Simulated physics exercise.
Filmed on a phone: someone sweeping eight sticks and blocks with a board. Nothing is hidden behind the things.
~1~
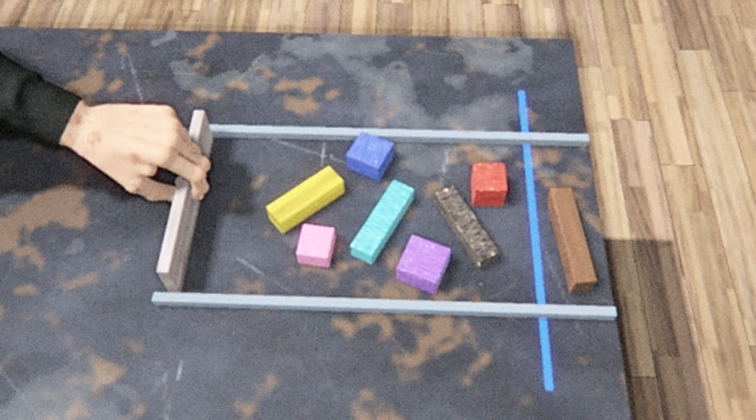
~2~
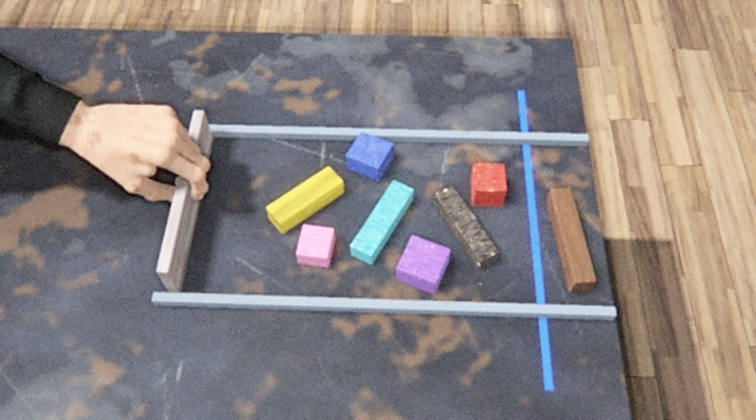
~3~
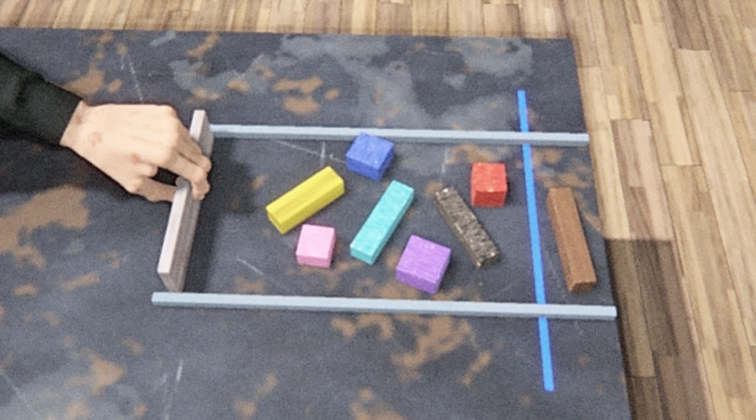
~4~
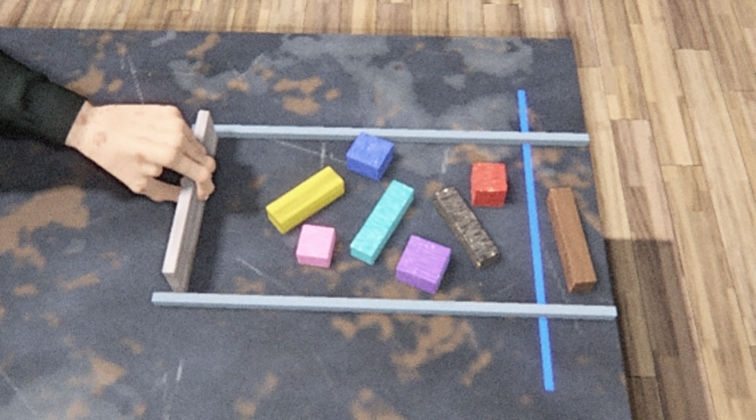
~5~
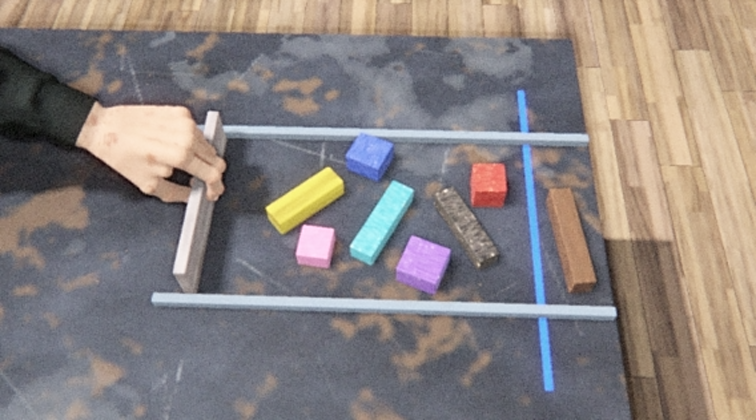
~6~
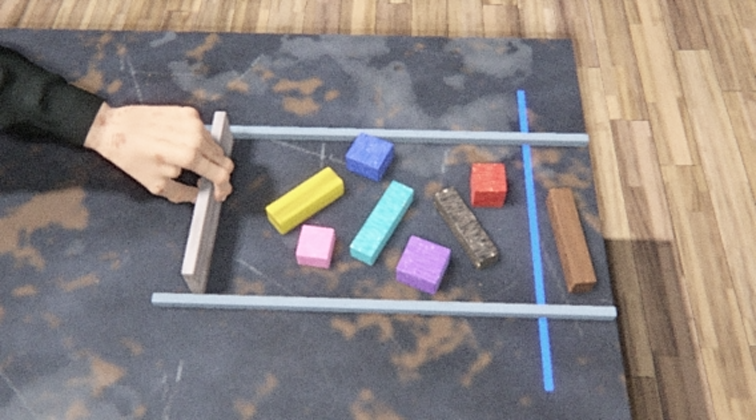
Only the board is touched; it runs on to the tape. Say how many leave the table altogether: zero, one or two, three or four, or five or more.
Outcome: The number that fall off is one or two.
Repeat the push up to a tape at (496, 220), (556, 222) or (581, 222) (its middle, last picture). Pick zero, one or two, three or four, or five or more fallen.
In that order: None; three or four; three to four.
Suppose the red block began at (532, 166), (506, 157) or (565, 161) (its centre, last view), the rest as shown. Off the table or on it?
Place by place, it stays on; is kept; remains up.
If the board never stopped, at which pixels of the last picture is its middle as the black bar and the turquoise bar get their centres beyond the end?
Its middle is around (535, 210) and around (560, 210).
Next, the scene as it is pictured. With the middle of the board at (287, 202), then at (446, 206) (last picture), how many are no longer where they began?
1 and 7.
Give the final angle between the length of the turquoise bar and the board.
Near 5 degrees.
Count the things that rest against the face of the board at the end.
The number is 4.
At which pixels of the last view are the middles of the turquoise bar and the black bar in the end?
Near (575, 221) and (602, 235).
Early on, none off yet; brown bar at rest near (570, 239); red block at rest near (488, 186); black bar at rest near (465, 228).
A while later, none off yet; brown bar at rest near (570, 239); red block at rest near (489, 185); black bar moving near (476, 229).
Further along, none off yet; brown bar moving near (576, 239); red block travelled well along near (550, 174); black bar travelled about its own width near (552, 234).
Finally, the number that fall off is one or two; lost, brown bar.
